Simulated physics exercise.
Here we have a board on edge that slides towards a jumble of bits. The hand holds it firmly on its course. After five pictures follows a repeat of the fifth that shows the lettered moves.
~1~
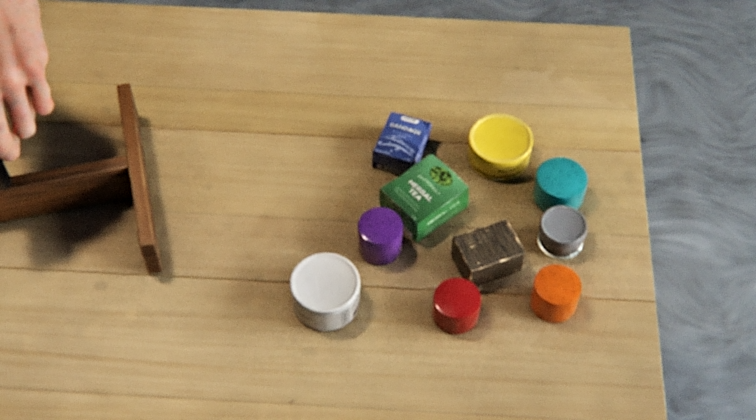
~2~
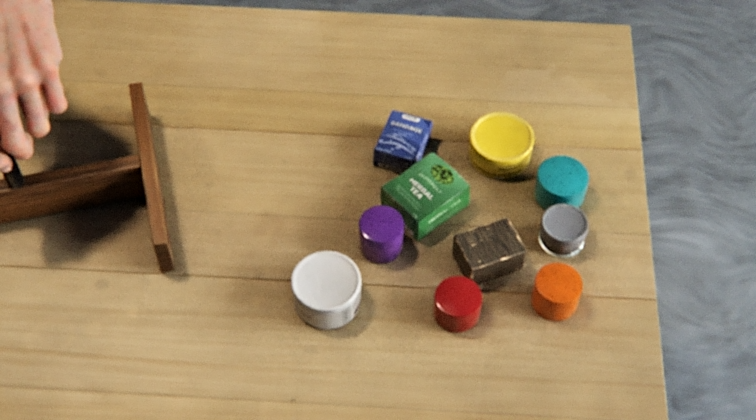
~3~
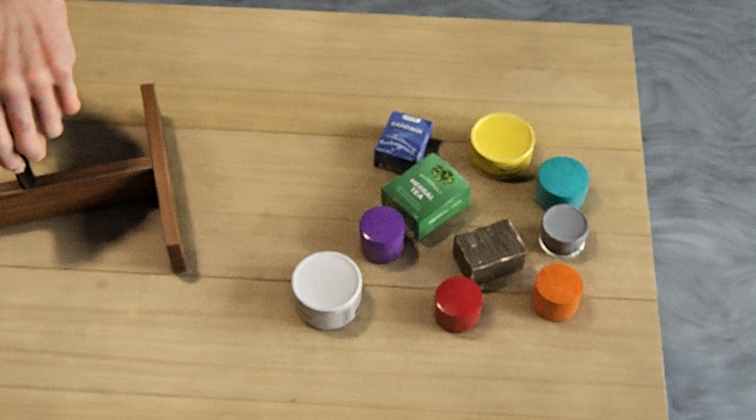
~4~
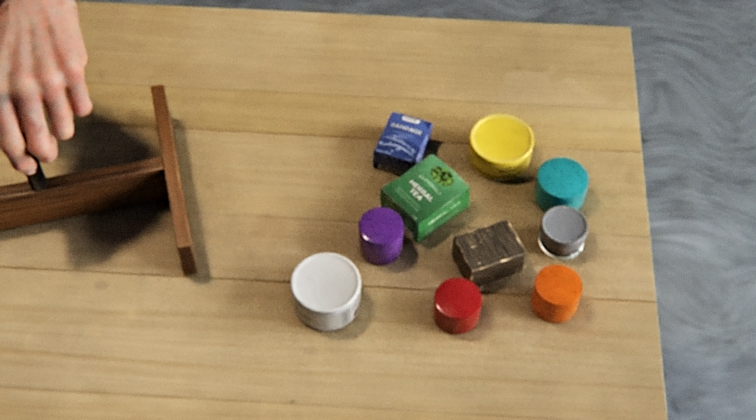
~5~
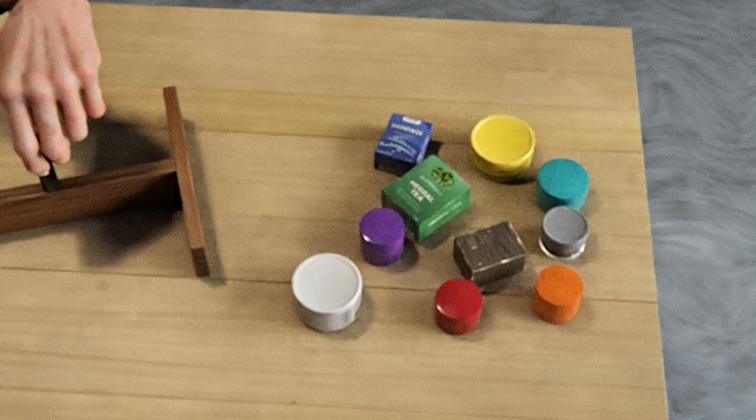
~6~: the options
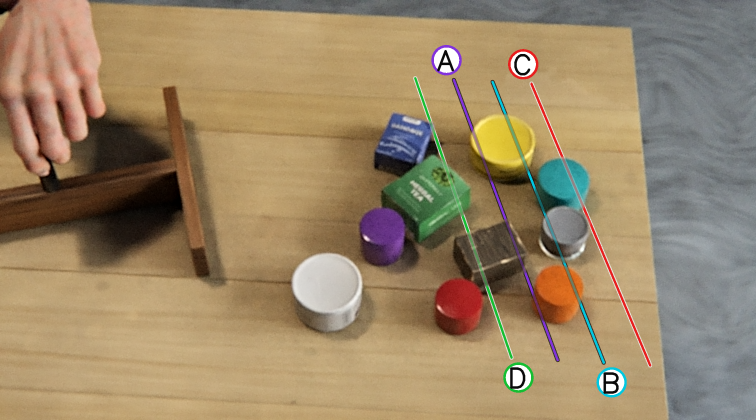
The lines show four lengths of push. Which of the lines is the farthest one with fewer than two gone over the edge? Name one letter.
B is the last line within the limit.
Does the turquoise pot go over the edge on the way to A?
By then, no.
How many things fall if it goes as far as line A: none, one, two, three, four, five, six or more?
The count is none.
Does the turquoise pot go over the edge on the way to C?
Yes.
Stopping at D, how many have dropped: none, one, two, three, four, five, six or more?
In all, none.
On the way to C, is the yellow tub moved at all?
Yes.
On the marked copy, A at (502, 208); B at (544, 210); C at (586, 212); D at (460, 206).
Following B. Soon after the start, board (311, 169); white jar (343, 302); turquoise pot (562, 188).
Later, board (441, 176); grey tin (585, 230); black block (537, 256).
In the end, board (543, 181); turquoise pot (644, 201); grey tin (628, 237); none fallen.
As for the rest, A is within the limit but short; C drops two; D is within the limit but short.
